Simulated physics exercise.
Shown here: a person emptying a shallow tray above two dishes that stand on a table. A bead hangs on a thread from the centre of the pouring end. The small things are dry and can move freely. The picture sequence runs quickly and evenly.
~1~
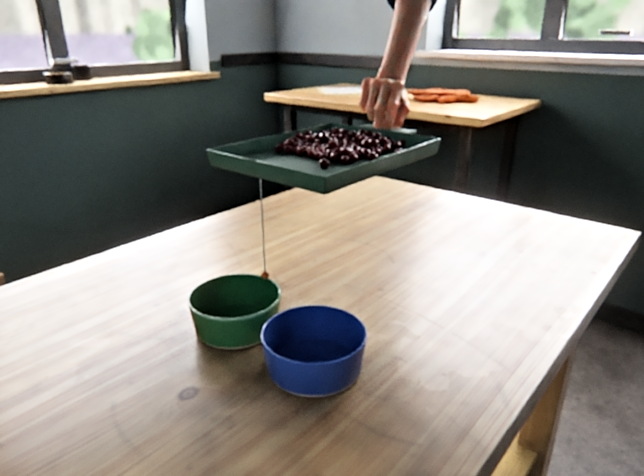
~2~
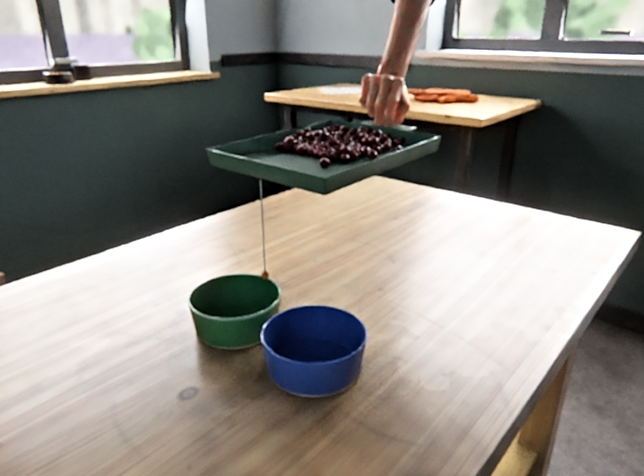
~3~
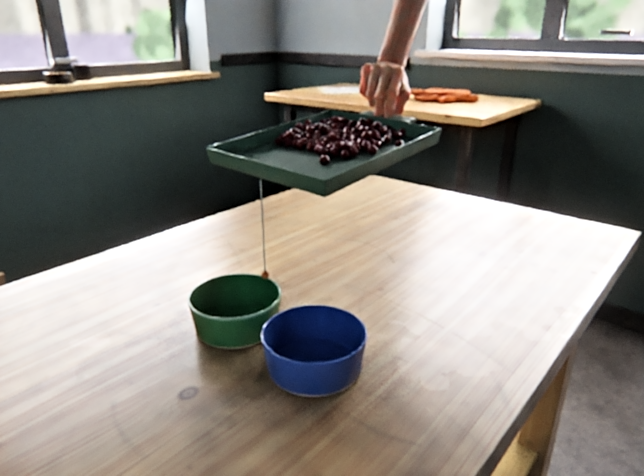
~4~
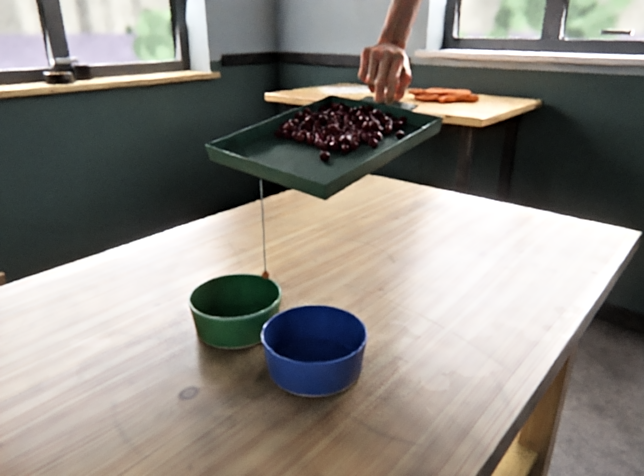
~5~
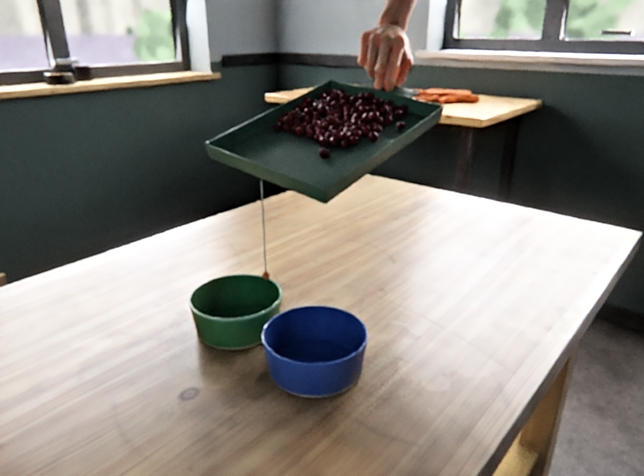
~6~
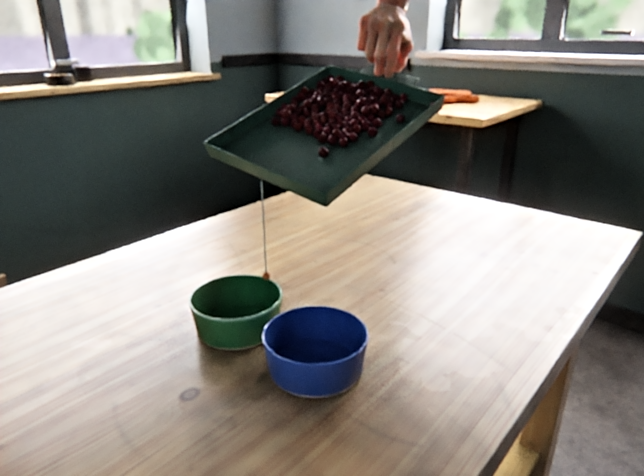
A hand gradually tilted a shallow green tray of dark red cherries toward its near right corner above a green bowl and a blue bowl on a wooden table, and the fruit barely shifted.
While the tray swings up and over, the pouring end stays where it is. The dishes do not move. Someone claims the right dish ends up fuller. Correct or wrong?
Correct - the right dish ends fuller.
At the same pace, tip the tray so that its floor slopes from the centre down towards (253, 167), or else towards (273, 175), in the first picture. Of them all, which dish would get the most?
Case one: The dish to the left. Case two: The dish to the left.
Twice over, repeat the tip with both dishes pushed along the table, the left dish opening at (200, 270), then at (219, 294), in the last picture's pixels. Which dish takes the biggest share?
For the first place, the dish on the right side; for the second, the dish on the right side.
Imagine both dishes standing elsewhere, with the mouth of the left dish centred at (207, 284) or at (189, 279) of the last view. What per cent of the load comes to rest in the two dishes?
About 60 in a hundred, then about 40 in a hundred.
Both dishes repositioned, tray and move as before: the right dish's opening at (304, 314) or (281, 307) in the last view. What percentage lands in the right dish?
About 80 per cent first, then about 60 per cent.
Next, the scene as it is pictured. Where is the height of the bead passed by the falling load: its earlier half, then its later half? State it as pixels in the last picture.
About (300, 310) to begin with, then about (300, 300).
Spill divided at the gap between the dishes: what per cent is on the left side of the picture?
Estimate: About 60 in every hundred.
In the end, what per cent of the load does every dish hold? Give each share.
About: Left dish 10, right dish 70 per cent.
Soon after the last picture, tray tipped steeply; most on the tray; a small part in the air.
A little later, tray tipped past a quarter turn; about half on the tray; about a quarter in the right dish; a stray few in the left dish; a small part outside both; a small part in the air.
Later still, tray tipped past a quarter turn; about two thirds in the right dish; a small part in the left dish; about a quarter outside both.
At rest, tray tipped past a quarter turn; about two thirds in the right dish; a small part in the left dish; about a quarter outside both.
